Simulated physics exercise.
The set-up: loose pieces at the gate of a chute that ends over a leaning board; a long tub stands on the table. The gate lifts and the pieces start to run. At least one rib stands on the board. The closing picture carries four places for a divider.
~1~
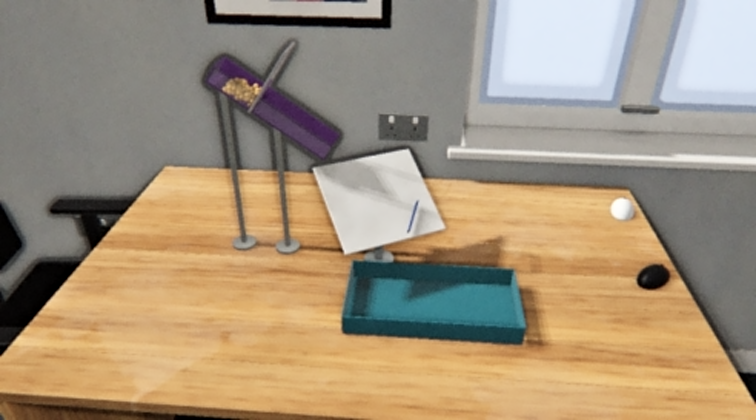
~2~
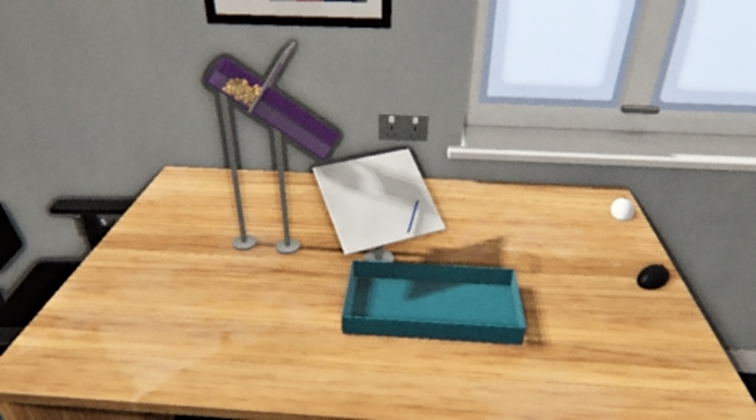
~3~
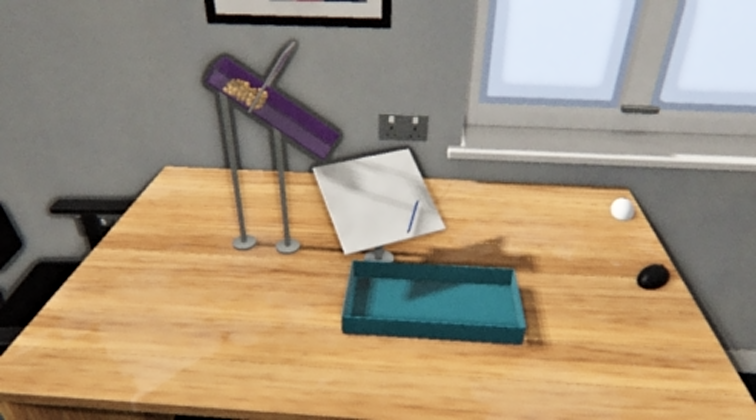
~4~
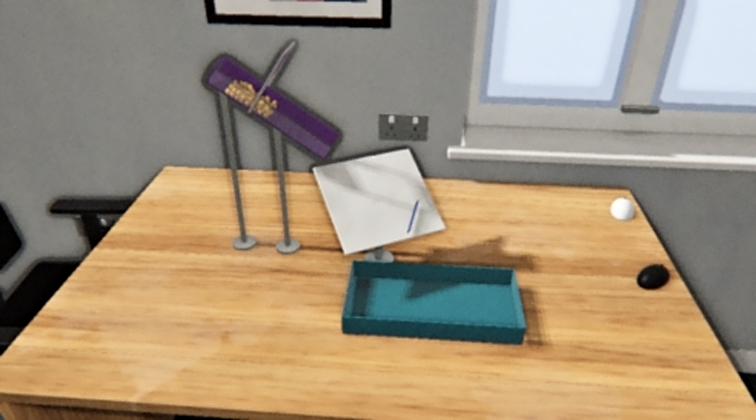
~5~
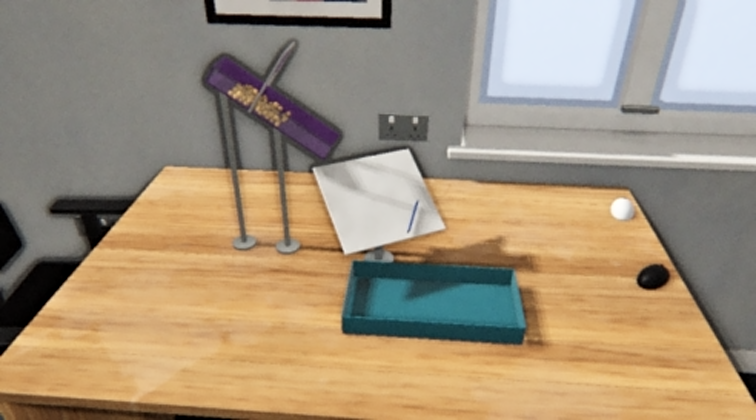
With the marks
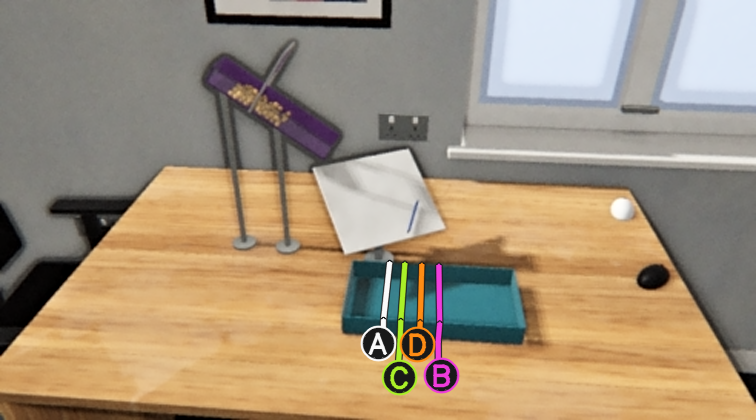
On a wooden desk, small tan pieces sliding a short way down a sloping purple chute above a tilted white board and teal tub.
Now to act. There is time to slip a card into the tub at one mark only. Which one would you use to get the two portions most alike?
The best line is C.
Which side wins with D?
The left side.
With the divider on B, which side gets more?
The left side.
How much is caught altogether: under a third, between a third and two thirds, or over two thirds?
About that: Over two thirds.
On the marked copy, line A crosses the front rim at (383, 319); line B crosses the front rim at (439, 322); line C crosses the front rim at (400, 320); line D crosses the front rim at (420, 321).
With A, of what is caught, a small part on the left of the divider, nearly all on the right.
With B, of what is caught, nearly all on the left of the divider, a stray few on the right.
With C, of what is caught, about a third on the left of the divider, about two thirds on the right.
With D, of what is caught, nearly all on the left of the divider, a small part on the right.
